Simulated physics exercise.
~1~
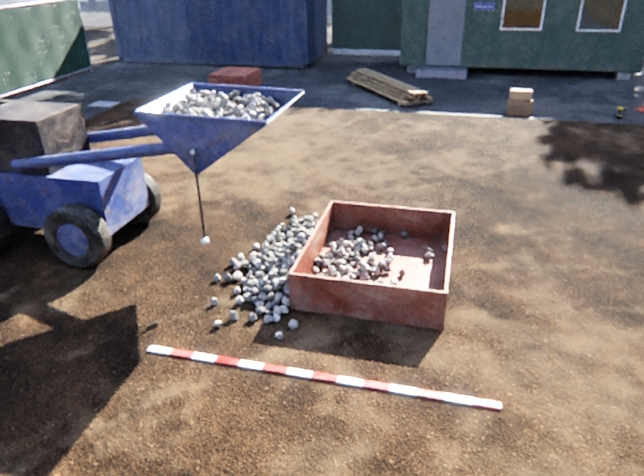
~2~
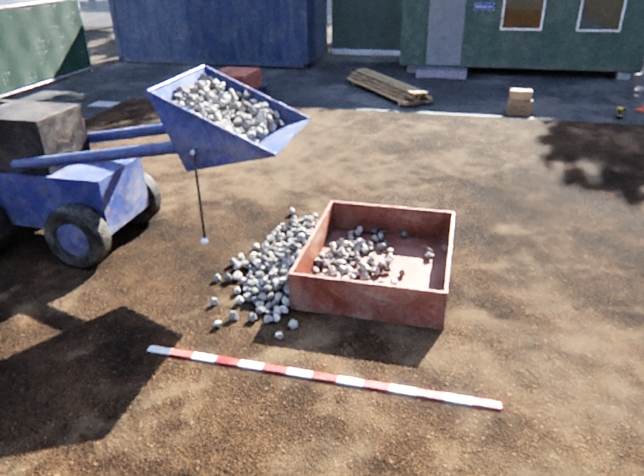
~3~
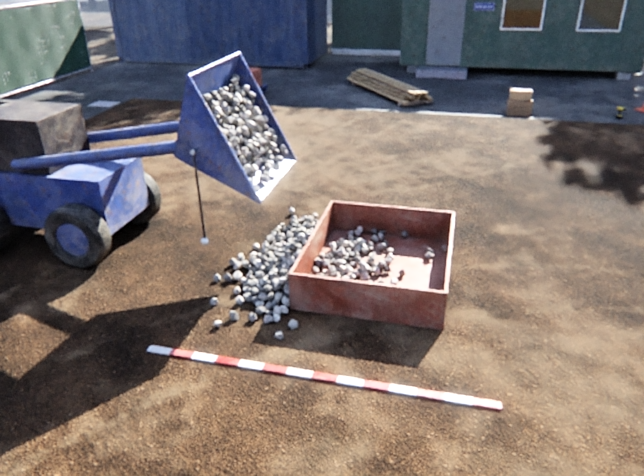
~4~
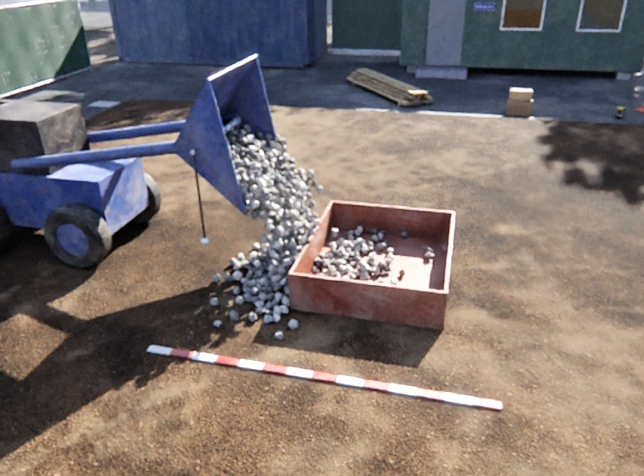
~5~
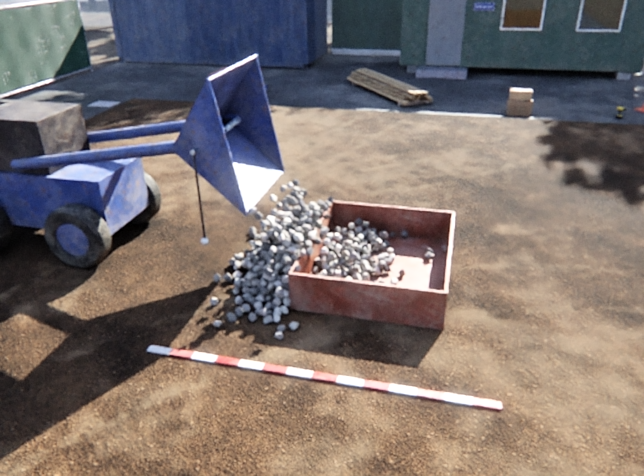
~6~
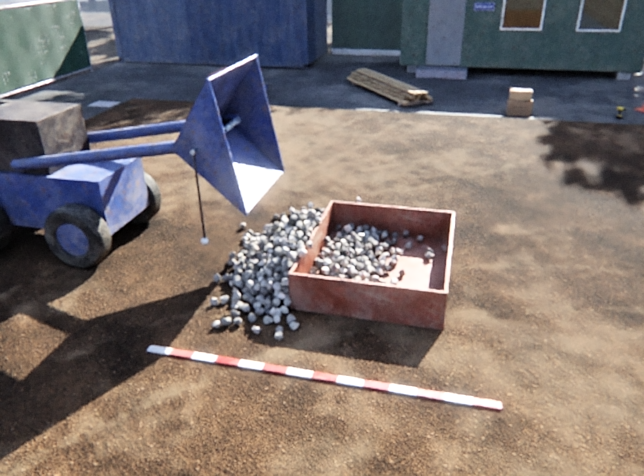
On a sunlit dirt yard, a blue loader tips its raised bucket forward, pouring grey stones toward a reddish open bin; most land on the heap at the bin's left side, some fall inside, and the bucket ends empty and still tilted.
